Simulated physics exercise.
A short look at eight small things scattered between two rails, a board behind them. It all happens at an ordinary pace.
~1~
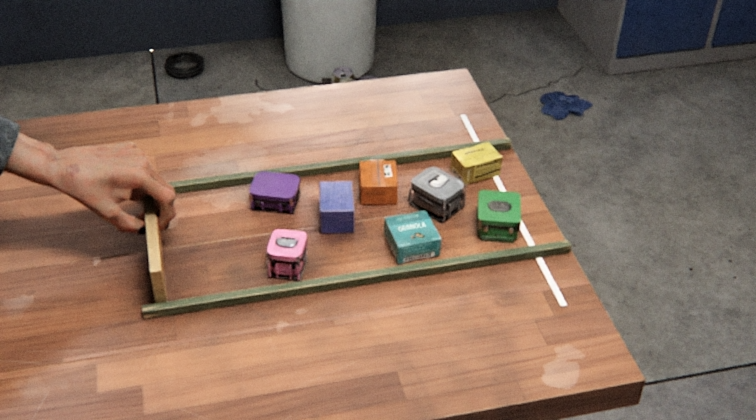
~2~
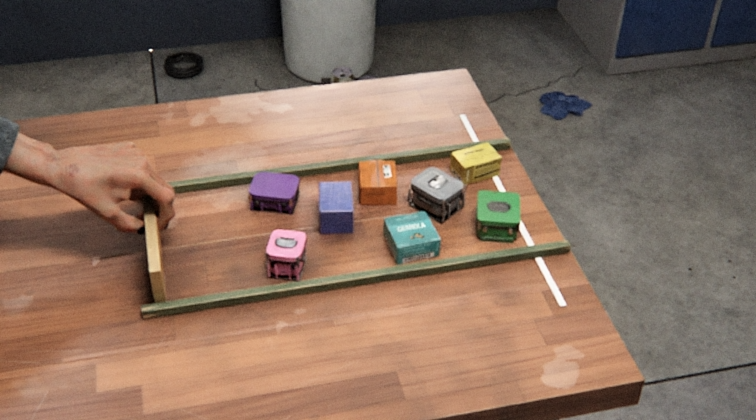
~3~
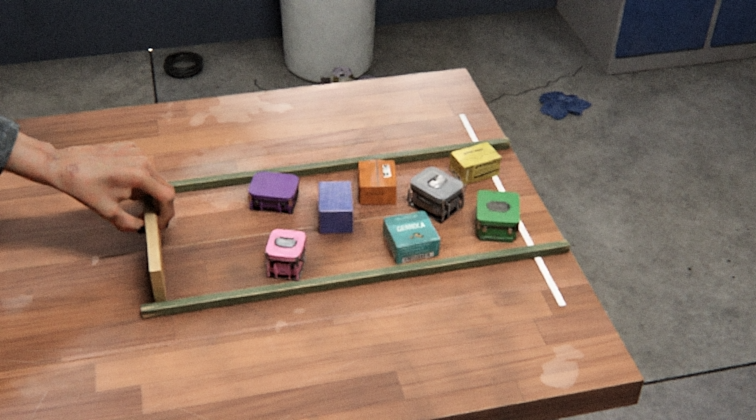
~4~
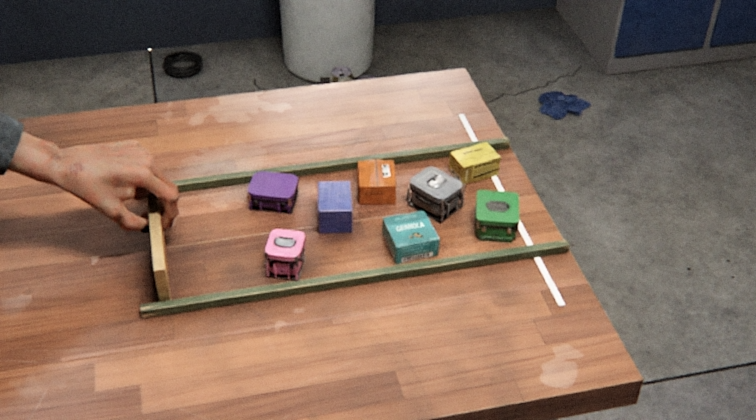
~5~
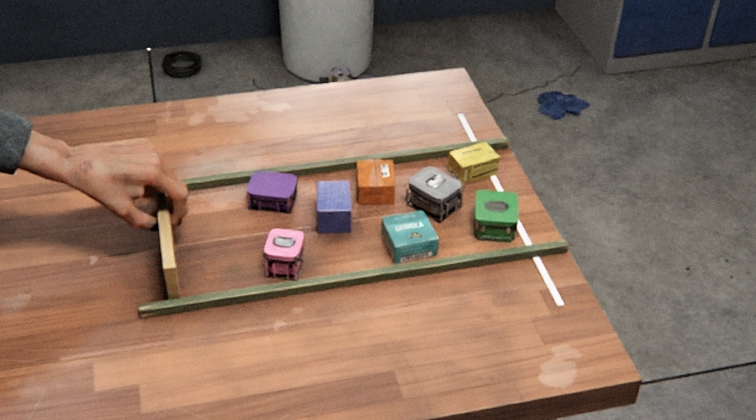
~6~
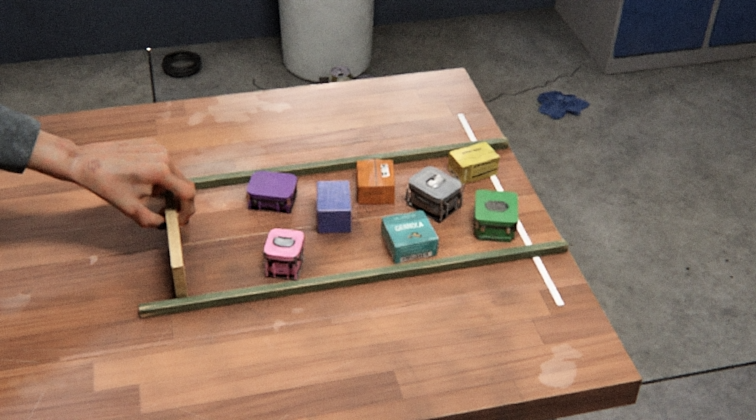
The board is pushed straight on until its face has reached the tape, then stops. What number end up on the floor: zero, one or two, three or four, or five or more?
Outcome: The number that fall off is five or more.
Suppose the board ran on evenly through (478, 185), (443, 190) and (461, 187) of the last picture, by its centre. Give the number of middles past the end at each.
Place by place, 3, 1 and 2.
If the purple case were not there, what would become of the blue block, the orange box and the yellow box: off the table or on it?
The blue block stays on; the orange box holds on; the yellow box tumbles off.
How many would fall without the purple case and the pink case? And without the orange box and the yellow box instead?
First 3, then 3.
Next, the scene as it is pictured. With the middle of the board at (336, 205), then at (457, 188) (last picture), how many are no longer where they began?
4 and 8.
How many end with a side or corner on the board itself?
It touches 3.
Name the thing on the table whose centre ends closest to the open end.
Foremost is the purple case.
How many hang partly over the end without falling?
1 of them.
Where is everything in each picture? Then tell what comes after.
In the first frame, yellow box (476, 164); green case (498, 216); grey case (437, 194); board (153, 232); tape (507, 199).
In the second frame, green case (498, 217); purple case (275, 193).
In the third frame, grey case (436, 194); blue block (335, 207).
In the fourth frame, yellow box (475, 163); board (157, 230).
In the fifth frame, green case (496, 216); pink case (285, 254).
In the sixth frame, yellow box (474, 163); green case (495, 216); grey case (434, 193); board (173, 227); tape (505, 199).
Soon after, none off yet; yellow box at rest near (474, 163); green case at rest near (495, 216); grey case at rest near (434, 193).
Then, none off yet; yellow box moved a little near (494, 162); green case moved a little near (511, 213); grey case moved a little near (460, 194).
At rest, the number that fall off is five or more; fallen, orange box, turquoise box, grey case, green case and yellow box.
